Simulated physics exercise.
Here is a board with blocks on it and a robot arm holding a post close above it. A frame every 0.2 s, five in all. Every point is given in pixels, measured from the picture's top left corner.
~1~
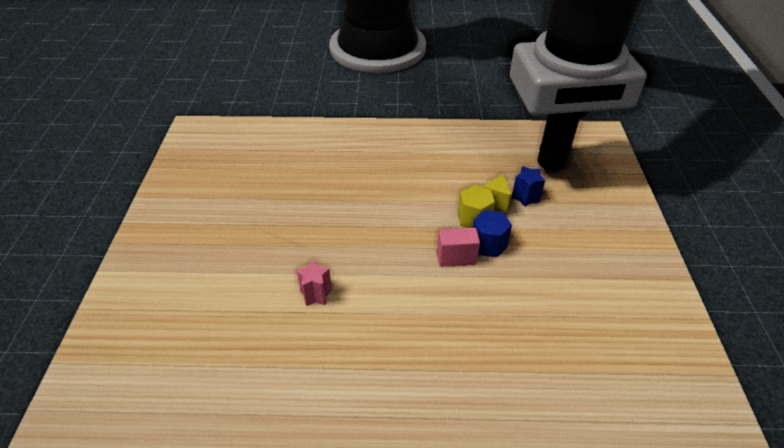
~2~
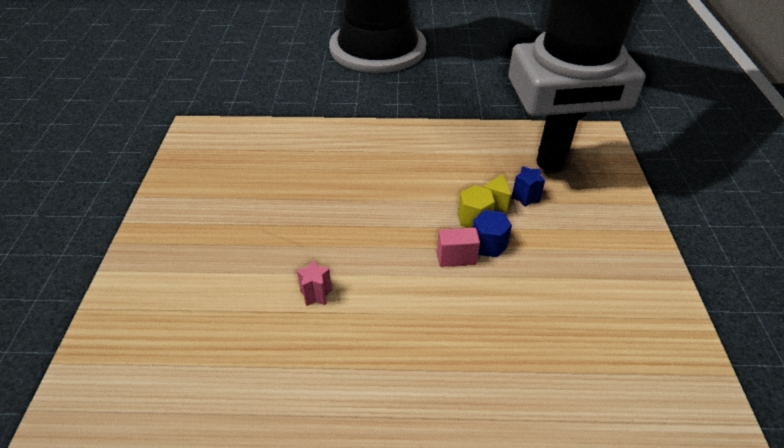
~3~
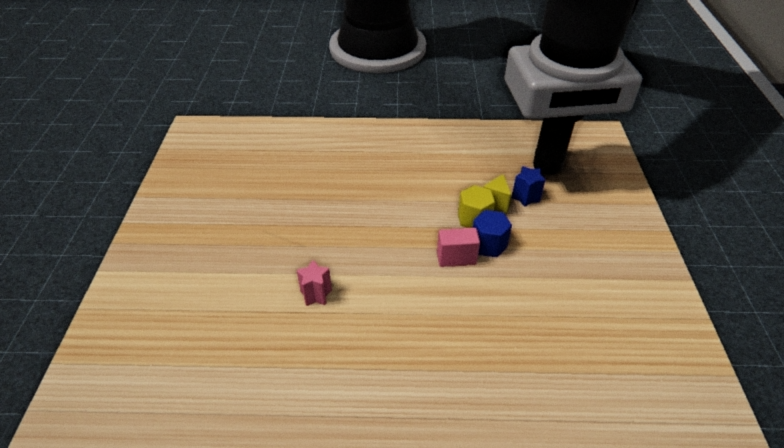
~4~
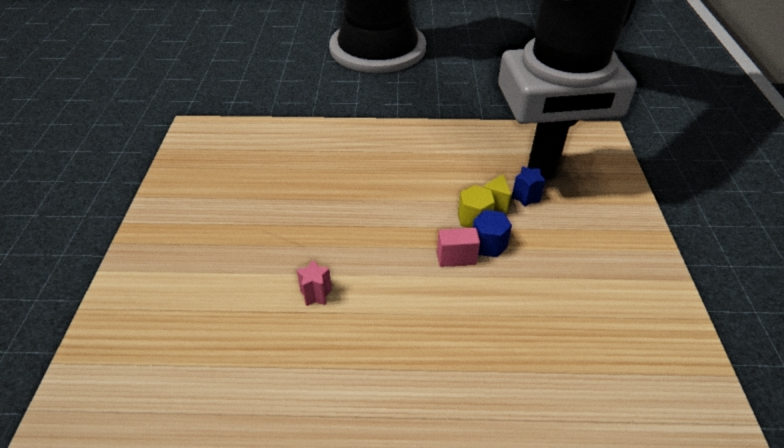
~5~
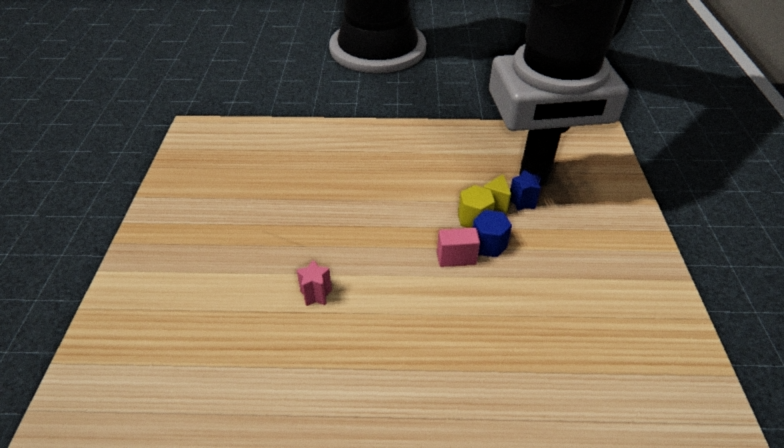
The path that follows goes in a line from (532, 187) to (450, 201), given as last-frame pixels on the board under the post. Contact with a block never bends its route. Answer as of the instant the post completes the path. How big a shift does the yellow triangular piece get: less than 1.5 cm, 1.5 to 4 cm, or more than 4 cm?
Beyond 4 cm.
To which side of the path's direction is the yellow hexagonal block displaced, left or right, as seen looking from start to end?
Gets pushed left.
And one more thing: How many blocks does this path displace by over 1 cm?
Count: Three or more.
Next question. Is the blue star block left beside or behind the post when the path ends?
Yes, that is how it ends up.
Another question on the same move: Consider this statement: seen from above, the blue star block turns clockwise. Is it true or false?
That is false.
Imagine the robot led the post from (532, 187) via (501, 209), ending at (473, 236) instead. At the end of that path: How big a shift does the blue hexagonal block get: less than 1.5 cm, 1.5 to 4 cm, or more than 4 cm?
Distance: 1.5 to 4 cm.
On the path given first. One third of the way, post (505, 183); yellow hexagonal block (475, 199); yellow triangular piece (495, 187); blue star block (520, 186), turned 45° anticlockwise.
Two thirds of the way, post (478, 187); yellow hexagonal block (462, 210), turned 25° anticlockwise; yellow triangular piece (473, 193), turned 25° anticlockwise; blue star block (520, 186), turned 50° anticlockwise.
At the end, post (450, 192); pink rectangle (460, 238); yellow hexagonal block (457, 216), turned 45° anticlockwise; yellow triangular piece (451, 195), turned 70° anticlockwise; blue star block (520, 186), turned 50° anticlockwise.
